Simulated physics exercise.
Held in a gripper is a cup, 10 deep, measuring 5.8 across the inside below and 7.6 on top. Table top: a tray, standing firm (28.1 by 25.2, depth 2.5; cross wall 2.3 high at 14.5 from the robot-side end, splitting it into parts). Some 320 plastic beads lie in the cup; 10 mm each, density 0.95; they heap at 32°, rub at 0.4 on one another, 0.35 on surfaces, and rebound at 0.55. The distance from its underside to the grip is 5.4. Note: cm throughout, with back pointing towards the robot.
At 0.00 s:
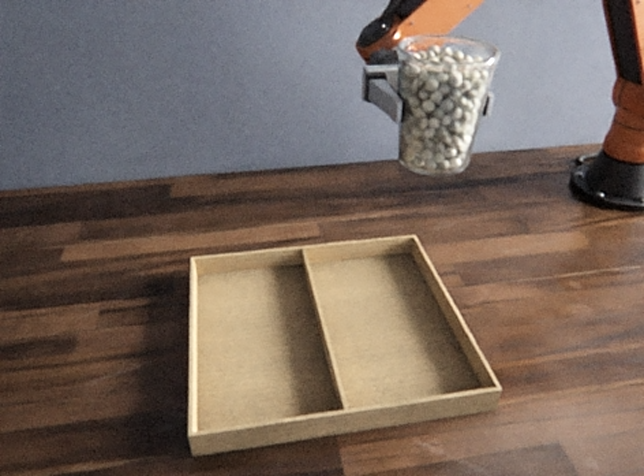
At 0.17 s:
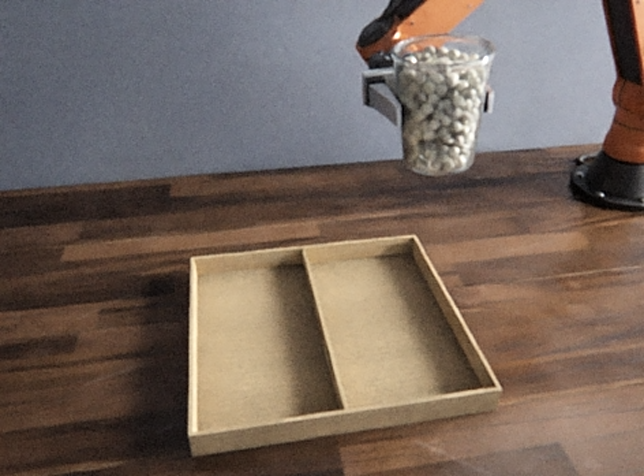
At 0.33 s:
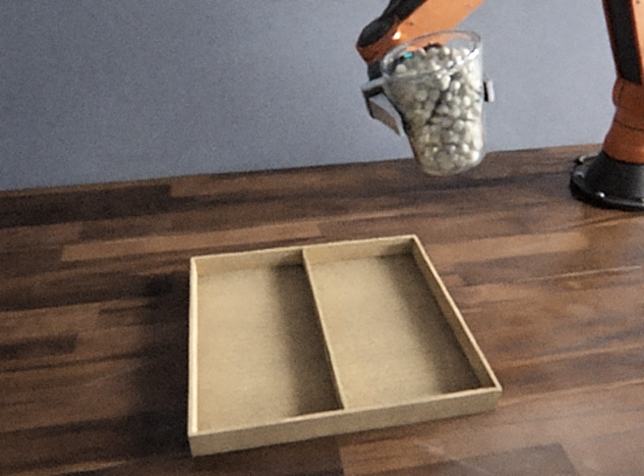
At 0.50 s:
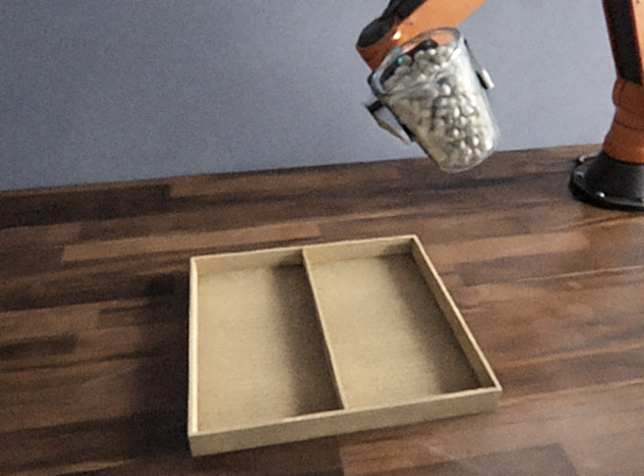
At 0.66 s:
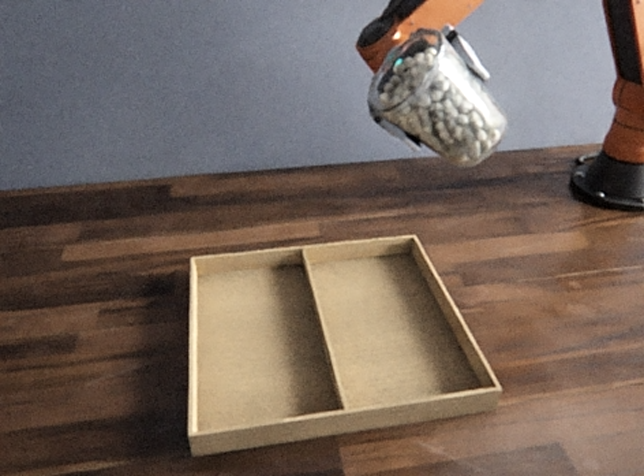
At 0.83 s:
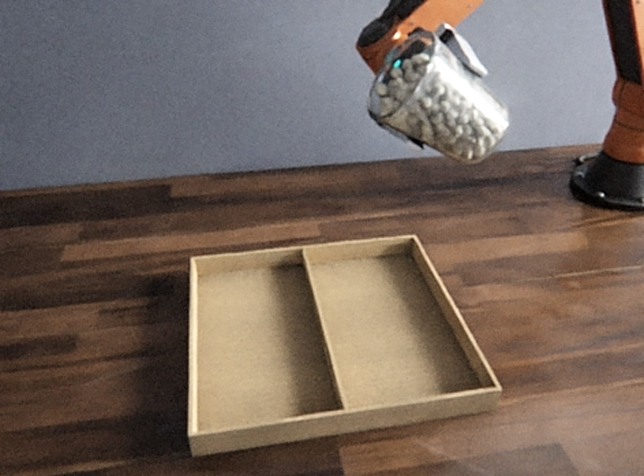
A dark wooden tabletop stands before a plain blue-grey wall, seen from a fixed viewpoint slightly above. A pale tan tray split by a divider sits in the centre, while at upper right an orange and black robot arm grips a clear cup filled with pale, shiny beads. Starting upright, the cup tilts steadily leftward, its rim turning toward the left, and the tilting slows near the end.
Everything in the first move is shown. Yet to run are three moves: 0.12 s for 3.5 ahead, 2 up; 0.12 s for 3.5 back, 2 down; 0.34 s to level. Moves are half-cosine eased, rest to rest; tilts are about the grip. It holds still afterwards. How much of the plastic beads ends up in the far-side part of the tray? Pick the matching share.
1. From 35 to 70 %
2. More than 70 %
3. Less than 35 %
(3) Less than 35 %.
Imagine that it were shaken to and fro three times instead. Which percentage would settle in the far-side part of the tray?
Estimate: Around 30 %.
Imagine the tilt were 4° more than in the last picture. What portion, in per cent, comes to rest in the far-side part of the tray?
Some 25 per cent.
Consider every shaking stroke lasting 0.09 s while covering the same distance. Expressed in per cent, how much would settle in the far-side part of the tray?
About 40 per cent in that case.
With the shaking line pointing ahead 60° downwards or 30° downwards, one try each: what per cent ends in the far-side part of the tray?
Estimates, in order: 0 % then 5 %.
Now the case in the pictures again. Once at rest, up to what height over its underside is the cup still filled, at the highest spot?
About 9.0 cm.
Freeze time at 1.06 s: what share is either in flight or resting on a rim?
Roughly 20 percent.
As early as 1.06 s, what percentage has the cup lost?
Share gone by then: Close to 20 %.
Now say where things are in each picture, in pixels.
In the first frame, the cup middle at (440, 109), level; upper third of the load around (444, 76), from x 405 to 480, top at y 50; 317 in the cup.
In the second frame, the cup middle at (440, 109), tilted 5° forward; upper third of the load around (443, 77), from x 405 to 480, top at y 50.
In the third frame, the cup middle at (441, 108), tilted 19° forward; upper third of the load around (440, 77), from x 400 to 475, top at y 55.
In the fourth frame, the cup middle at (442, 108), tilted 36° forward; upper third of the load around (438, 81), from x 390 to 490, top at y 50.
In the fifth frame, the cup middle at (443, 107), tilted 50° forward; upper third of the load around (435, 84), from x 385 to 495, top at y 55.
In the sixth frame, the cup middle at (444, 107), tilted 55° forward; upper third of the load around (435, 85), from x 380 to 495, top at y 60; 317 in the cup.
After 1.06 s, tilted 55° forward, highest piece 29 above the table; 255 in the cup, 62 in flight or on a rim.
After 1.29 s, tilted 14° forward, highest piece 30 above the table; 231 in the cup, 62 in the far-side part, 13 in the robot-side part, 11 in flight or on a rim.
After 1.61 s, level, highest piece 30 above the table; 231 in the cup, 66 in the far-side part, 15 in the robot-side part, 5 on the table or floor.
After 2.66 s, level, highest piece 29 above the table; 231 in the cup, 66 in the far-side part, 15 in the robot-side part, 5 on the table or floor.
In the end, 231 in the cup, 66 in the far-side part, 15 in the robot-side part, 5 on the table or floor. That is 21 % in the far-side part of the tray.
